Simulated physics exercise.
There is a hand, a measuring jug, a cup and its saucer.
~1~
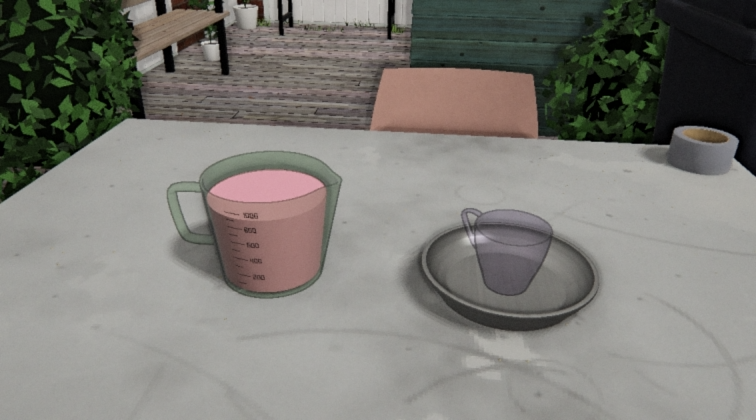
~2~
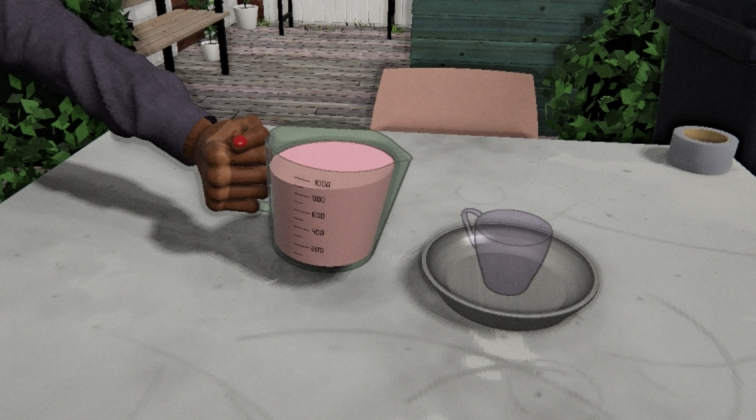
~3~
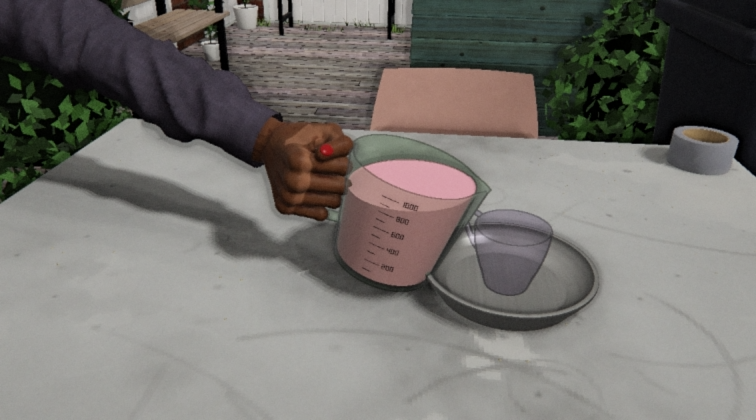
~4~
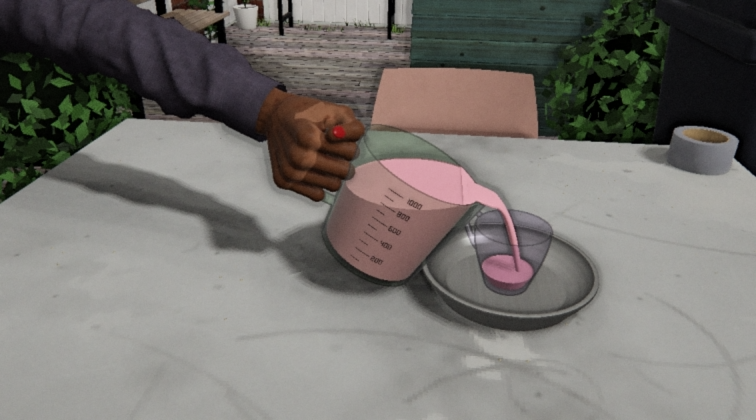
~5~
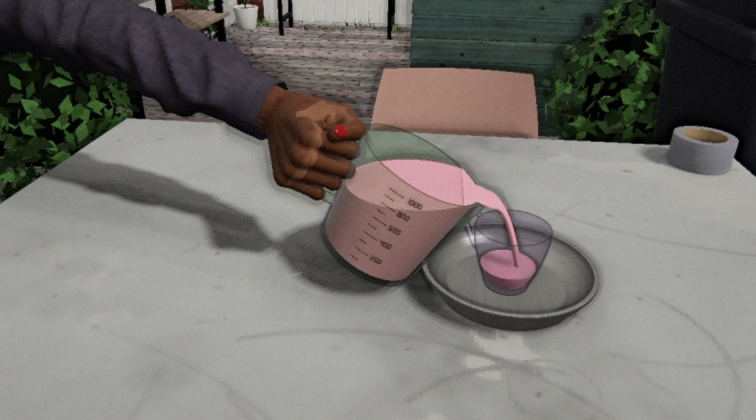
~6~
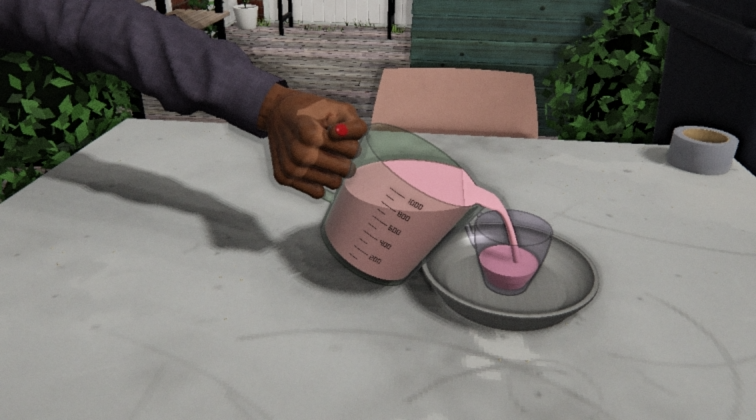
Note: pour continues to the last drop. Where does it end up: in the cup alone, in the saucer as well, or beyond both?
I think the cup is going to be beaten, saucer and all.
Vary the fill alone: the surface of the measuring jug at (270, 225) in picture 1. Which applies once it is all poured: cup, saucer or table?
Result: Overflow into saucer only.
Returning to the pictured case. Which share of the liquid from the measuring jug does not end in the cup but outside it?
It should be about 75 in a hundred.
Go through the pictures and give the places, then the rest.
Both stand on the top; measuring jug (270, 221) about three quarters full; cup (510, 253) empty; saucer (517, 320) dry, in the first picture.
The hand lifts the measuring jug; measuring jug about three quarters full, surface at (332, 164); cup (510, 253) empty, in the second picture.
The measuring jug is brought over; measuring jug (400, 211) about three quarters full; cup (510, 253) empty, in the third picture.
A stream runs into the cup; measuring jug (396, 206) tipped 25° with nearly all of its load; cup about a quarter full, surface at (507, 269), in the fourth picture.
A stream runs into the cup; measuring jug (395, 206) tipped 30° with nearly all of its load; cup (510, 253) about a quarter full, in the fifth picture.
A stream runs into the cup; measuring jug (395, 206) tipped 30° with nearly all of its load; cup about a third full, surface at (509, 262); saucer (517, 320) dry, in the sixth picture.
Soon after, the cup is full to the brim; the saucer is wet, with room to spare.
Later, the cup is full to the brim; the saucer is full and running over.
In the end, the cup is full to the brim; the saucer is full and running over.
